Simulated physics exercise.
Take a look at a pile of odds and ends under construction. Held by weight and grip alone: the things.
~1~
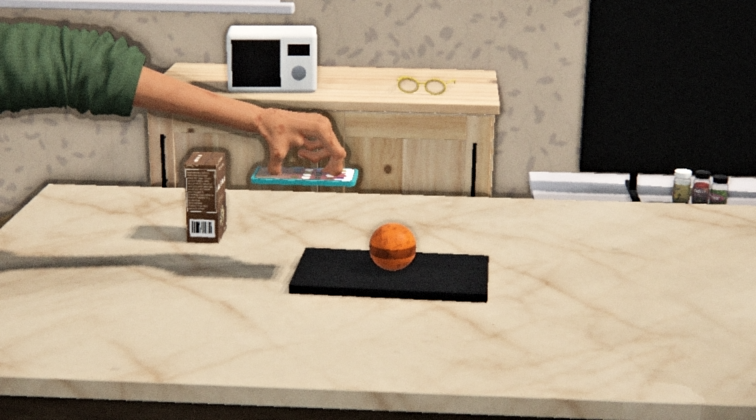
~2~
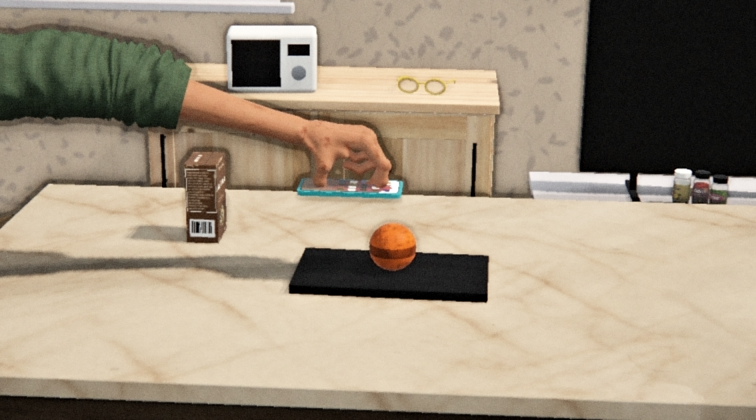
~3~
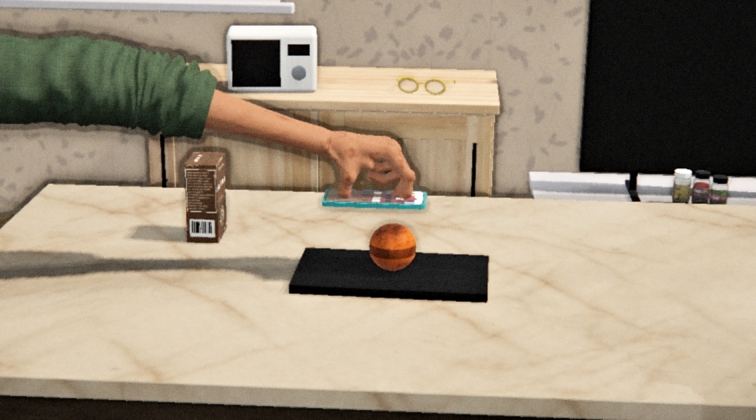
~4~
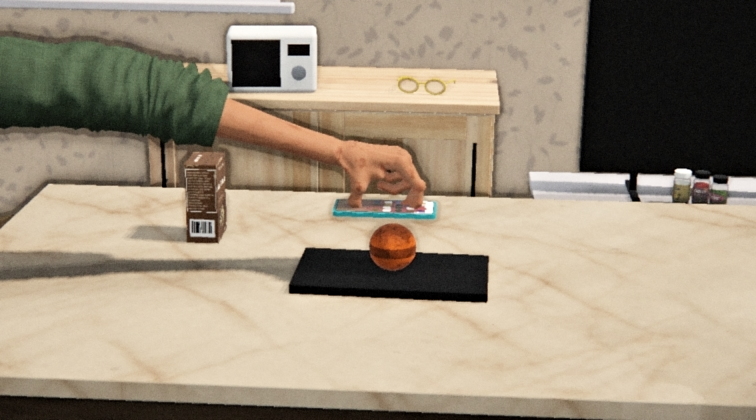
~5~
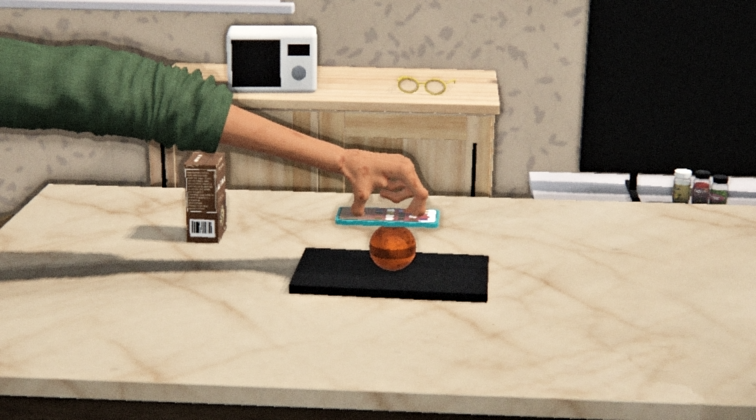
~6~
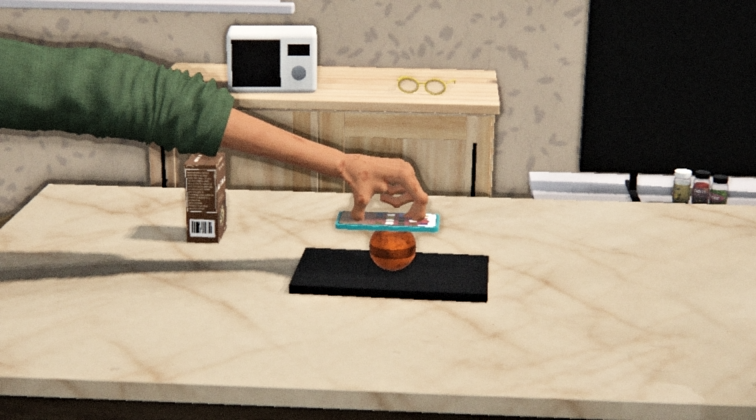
A hand in a green sleeve moved a turquoise phone rightward and down, past a brown carton, and set it on an orange ball on a black board, fingers still holding it.
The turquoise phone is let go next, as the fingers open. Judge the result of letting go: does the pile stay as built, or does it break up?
The pile breaks up.
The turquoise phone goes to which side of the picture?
Observed: The object is displaced in the leftward direction.
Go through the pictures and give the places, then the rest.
In the first frame, coming down; turquoise phone (305, 176); brown carton (206, 197).
In the second frame, coming down; turquoise phone (351, 188); orange ball (393, 247).
In the third frame, coming down; turquoise phone (375, 199); black board (392, 274).
In the fourth frame, coming down; turquoise phone (385, 209); brown carton (206, 197).
In the fifth frame, coming down; turquoise phone (388, 217); orange ball (393, 247).
In the sixth frame, set down, still held; turquoise phone (388, 221); black board (392, 274).
Then, 0.40 s later than the last frame, turquoise phone tilted by 34° near (370, 228).
Then, 0.60 s later than the last frame, turquoise phone now fallen.
Then, 0.70 s later than the last frame, things are still on the move.
Then, 1.80 s later than the last frame, nothing new.
When it is over, fallen, turquoise phone; the other 3 as before. End places, in pixels of the last picture, turquoise phone near (292, 265). The pile loses its balance.
